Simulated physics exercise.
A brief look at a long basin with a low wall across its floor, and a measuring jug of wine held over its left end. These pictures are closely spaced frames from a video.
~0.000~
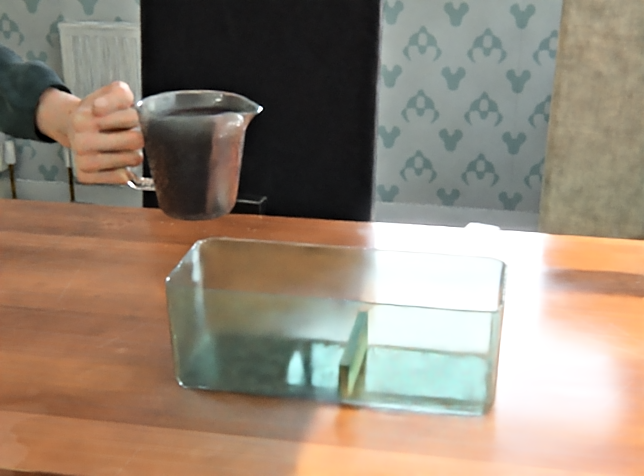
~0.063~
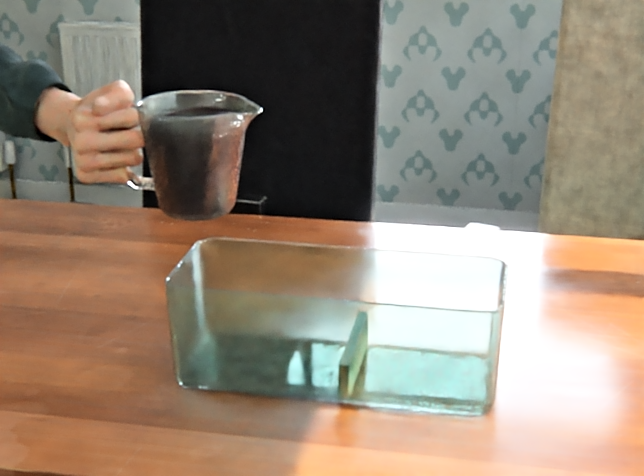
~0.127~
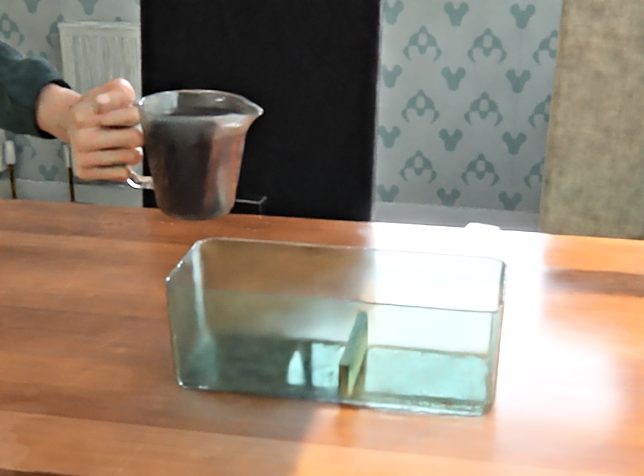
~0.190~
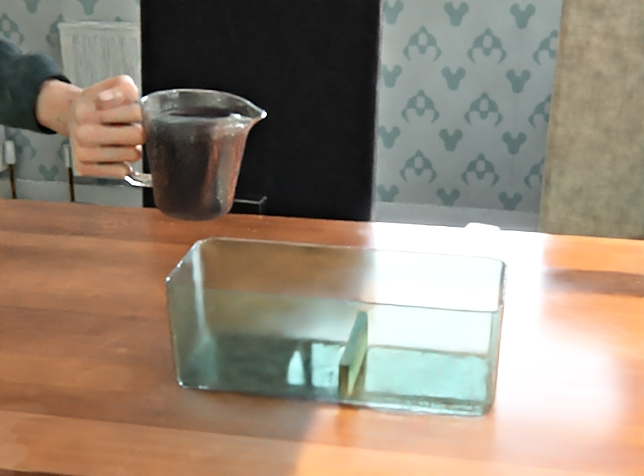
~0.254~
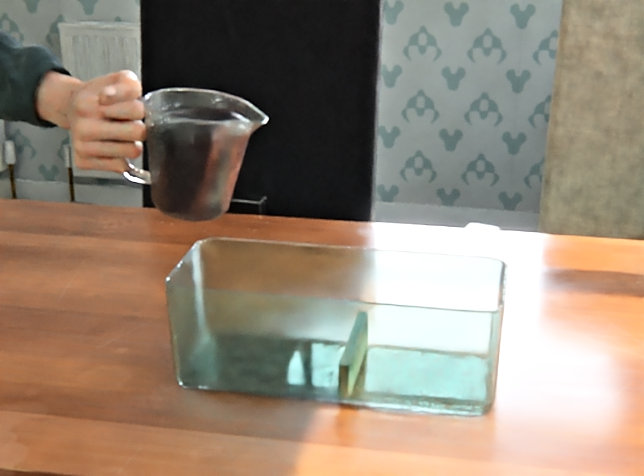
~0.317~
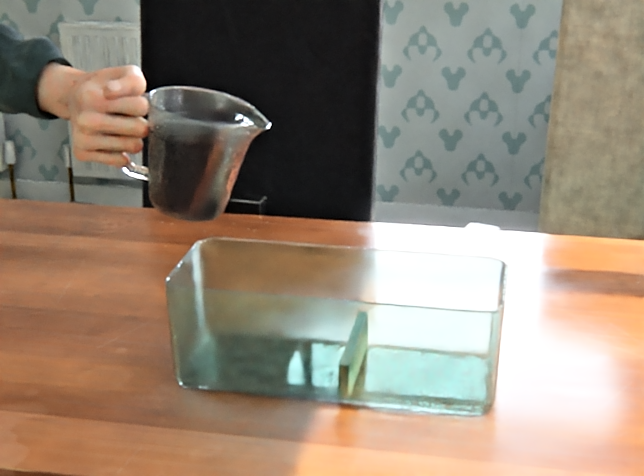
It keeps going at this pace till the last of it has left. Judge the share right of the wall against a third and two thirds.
Stops short of a third.
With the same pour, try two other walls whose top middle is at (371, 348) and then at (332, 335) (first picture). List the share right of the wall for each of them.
Note: Roughly 10 % in case one, 35 % in case two.
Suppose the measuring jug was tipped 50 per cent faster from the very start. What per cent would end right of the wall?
I'd say close to 5 per cent.
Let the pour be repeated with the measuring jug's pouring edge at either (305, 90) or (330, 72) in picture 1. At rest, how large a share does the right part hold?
75 %, then 95 %.
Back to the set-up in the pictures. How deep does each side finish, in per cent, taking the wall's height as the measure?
On the left it sits near 60, while on the right it sits near 0.
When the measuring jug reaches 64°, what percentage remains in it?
Around 70 in a hundred has not poured out yet.
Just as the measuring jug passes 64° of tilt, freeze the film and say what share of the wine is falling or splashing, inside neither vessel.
Somewhere around 15 per cent of it.
Then, 0.80 s in, the tilt is 64° and 71 per cent is still to pour, 12 is left of the wall and 0 right of it.
Then, 1.15 s in, the tilt is 98° and 15 per cent is still to pour, 70 is left of the wall and 3 right of it.
Then, 1.52 s in, the tilt is 107° and 0 per cent is still to pour, 91 is left of the wall and 6 right of it.
Then, 1.92 s in, the tilt is 107° and 0 per cent is still to pour, 91 is left of the wall and 7 right of it.
Finally, 91 per cent lies left of the wall, 7 right of it and 2 outside.
